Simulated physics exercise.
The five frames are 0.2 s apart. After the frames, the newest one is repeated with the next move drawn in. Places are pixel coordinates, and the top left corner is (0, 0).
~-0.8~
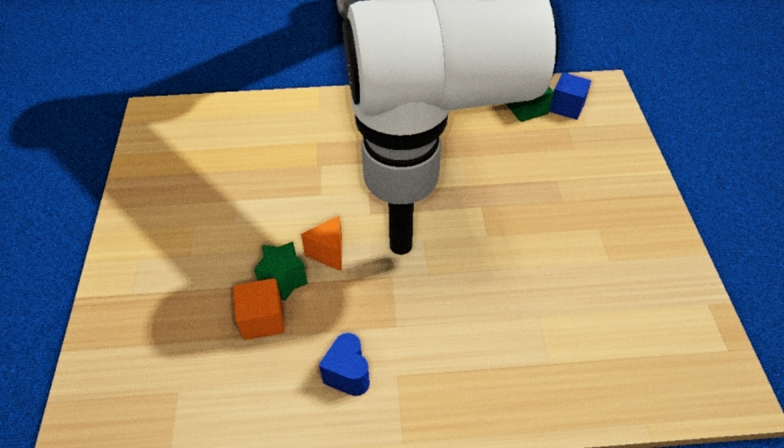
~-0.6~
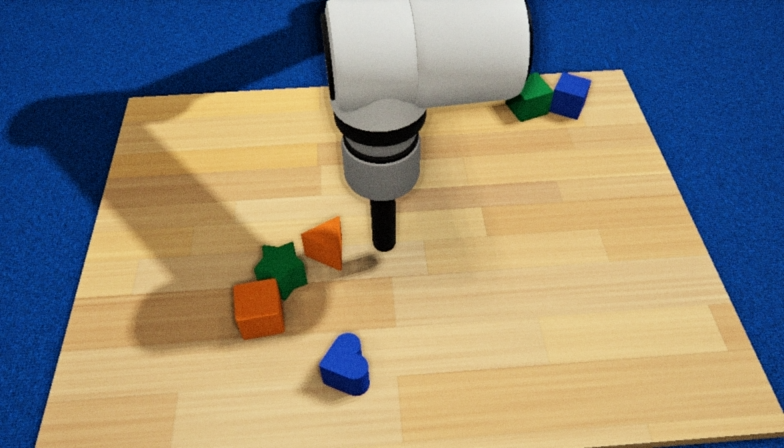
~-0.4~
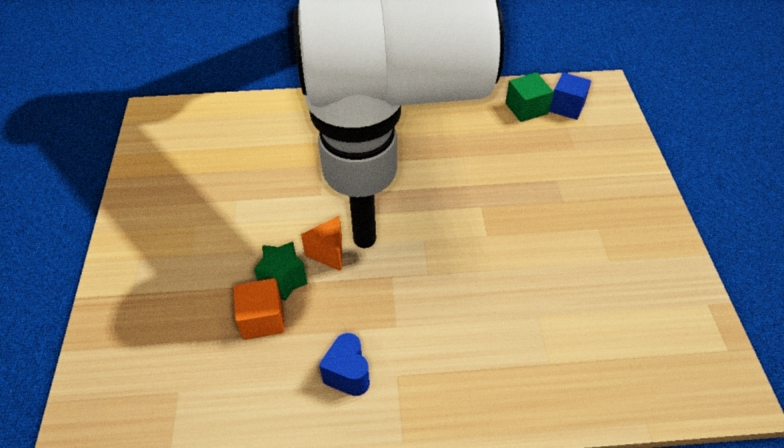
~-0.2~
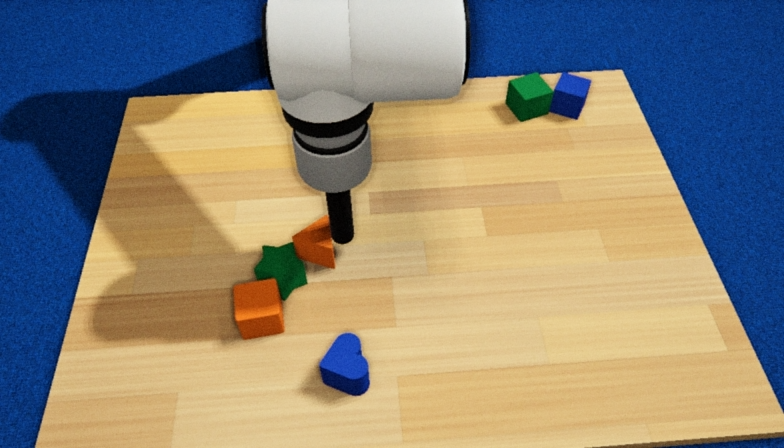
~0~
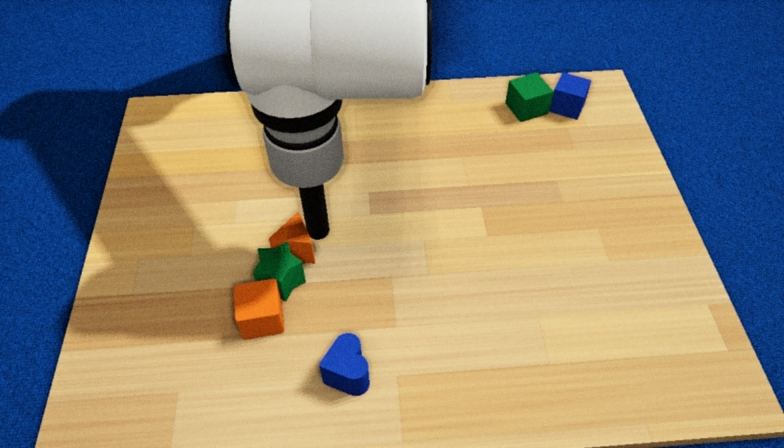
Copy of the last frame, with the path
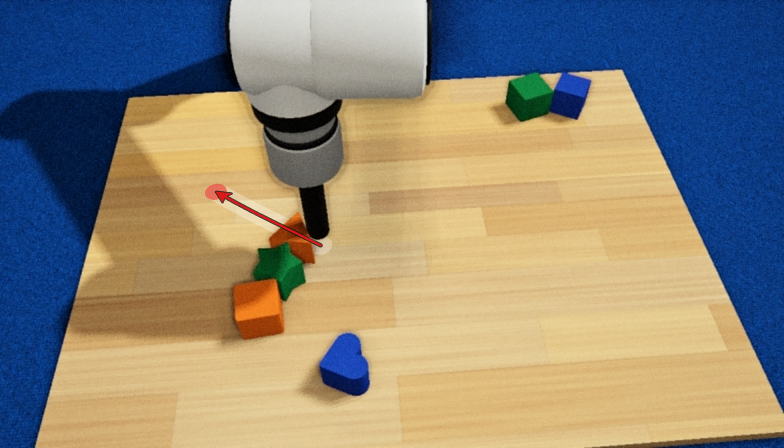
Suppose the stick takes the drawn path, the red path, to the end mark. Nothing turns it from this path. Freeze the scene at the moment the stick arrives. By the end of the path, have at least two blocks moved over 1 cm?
No, I don't think so.
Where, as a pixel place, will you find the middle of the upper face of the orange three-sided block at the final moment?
In the picture, it is at (273, 226).
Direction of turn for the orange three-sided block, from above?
If we look at it from overhead, the orange three-sided block pivots counter-clockwise.
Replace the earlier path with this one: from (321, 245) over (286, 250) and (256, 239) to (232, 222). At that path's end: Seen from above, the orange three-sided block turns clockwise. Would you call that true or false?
The statement is incorrect.
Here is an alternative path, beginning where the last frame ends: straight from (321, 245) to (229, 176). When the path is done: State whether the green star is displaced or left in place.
It is not moved.
Path on the board, from (321, 245) directly to (216, 192).
What follows on the original path. One third of the way, stick at (280, 214); orange three-sided block at (273, 226), turned 45° anticlockwise.
Two thirds of the way, stick at (245, 196); orange three-sided block at (273, 226), turned 45° anticlockwise.
At the end, stick at (211, 178); green star in place; orange three-sided block at (273, 226), turned 45° anticlockwise.
